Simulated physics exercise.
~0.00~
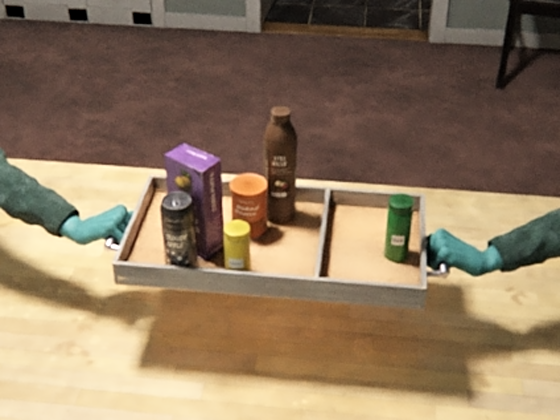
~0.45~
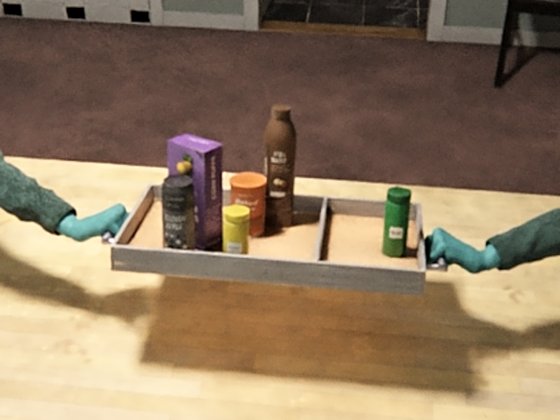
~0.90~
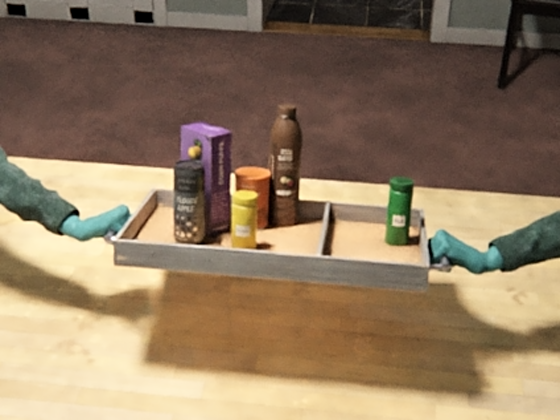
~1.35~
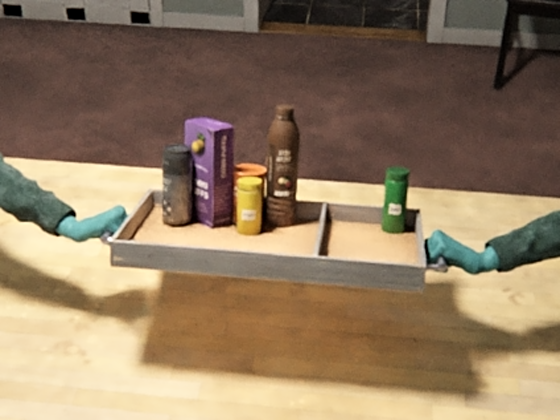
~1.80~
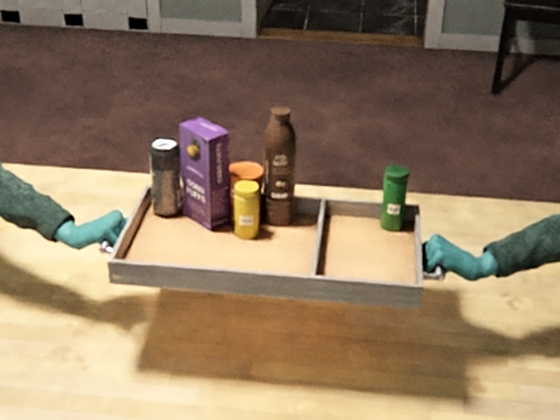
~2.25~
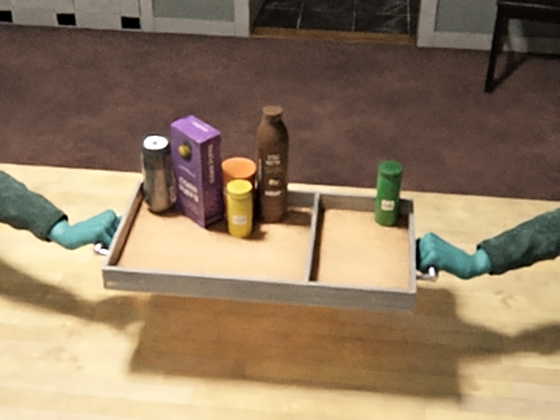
The tray tips away, its loose items slide toward the far edge, and it levels again.
